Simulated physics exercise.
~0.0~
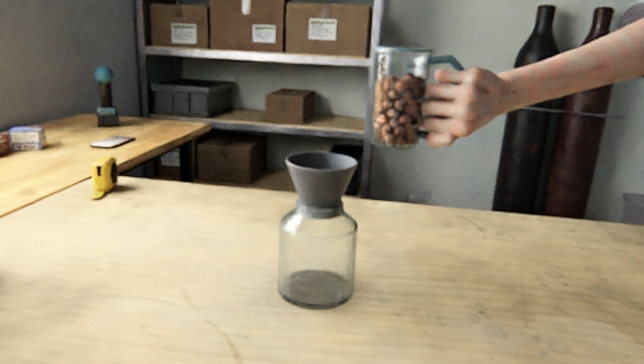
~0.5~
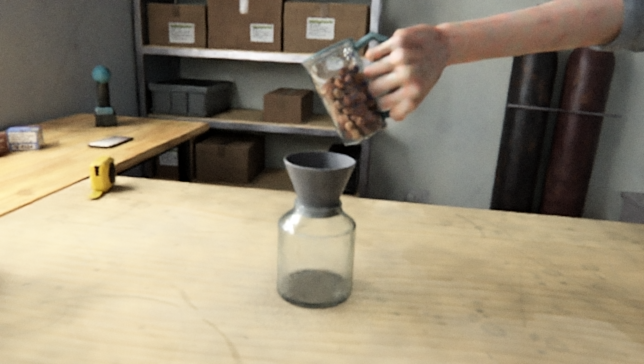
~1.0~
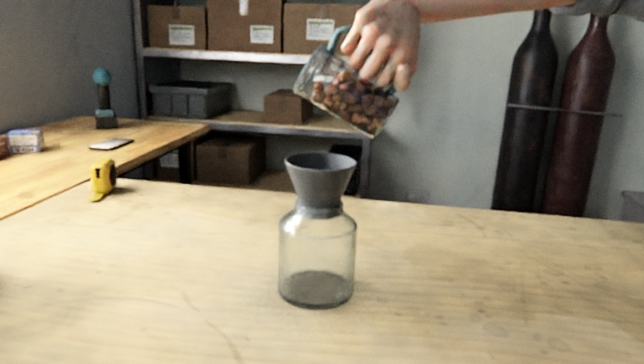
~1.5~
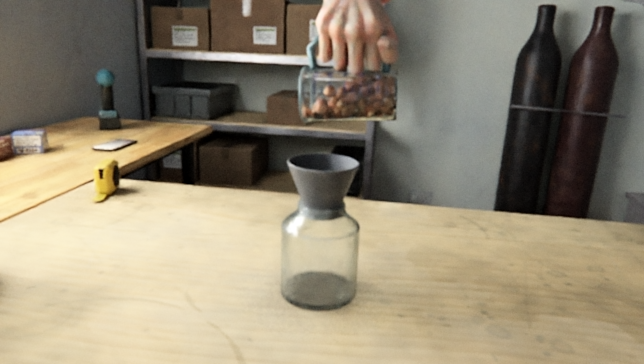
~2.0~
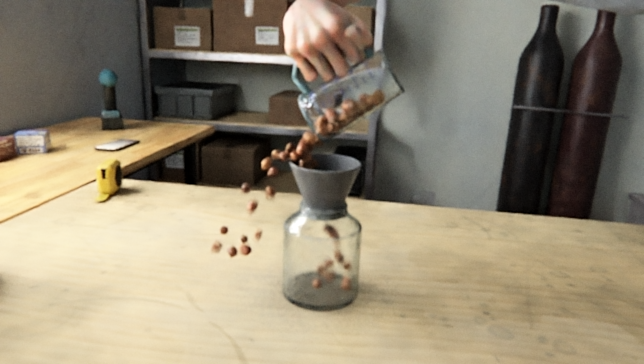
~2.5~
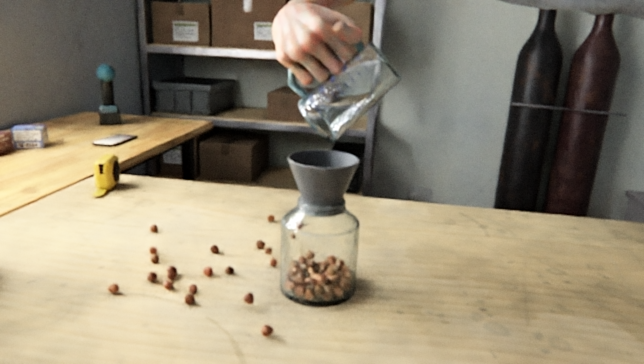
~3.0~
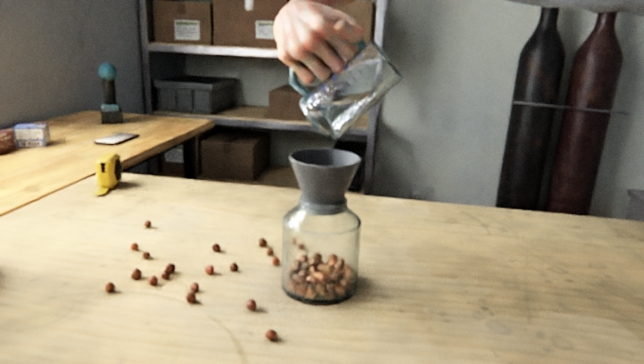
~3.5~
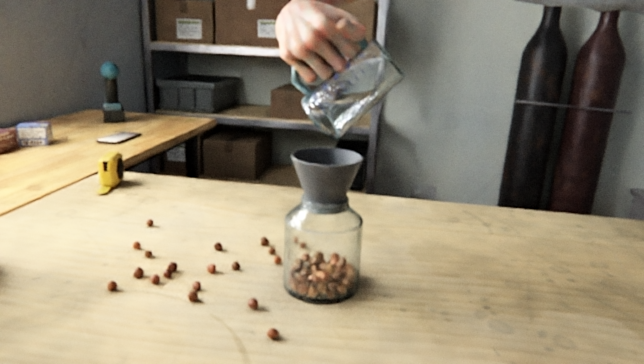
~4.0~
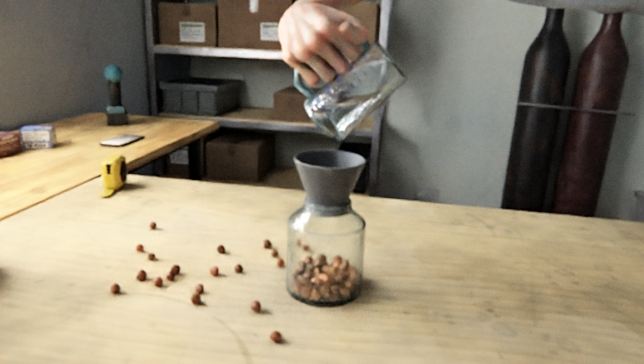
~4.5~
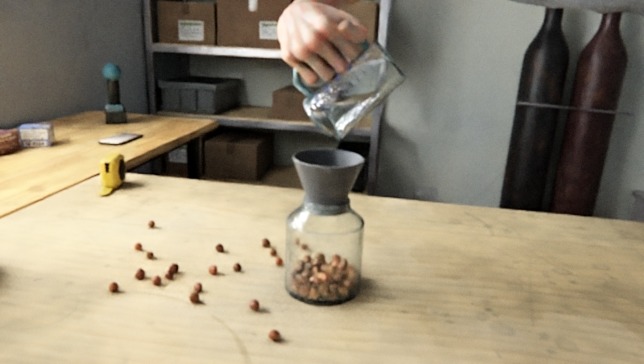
A hand tipping hazelnuts from a clear cup through a grey funnel into a glass jar, most landing inside, some scattering across the table.
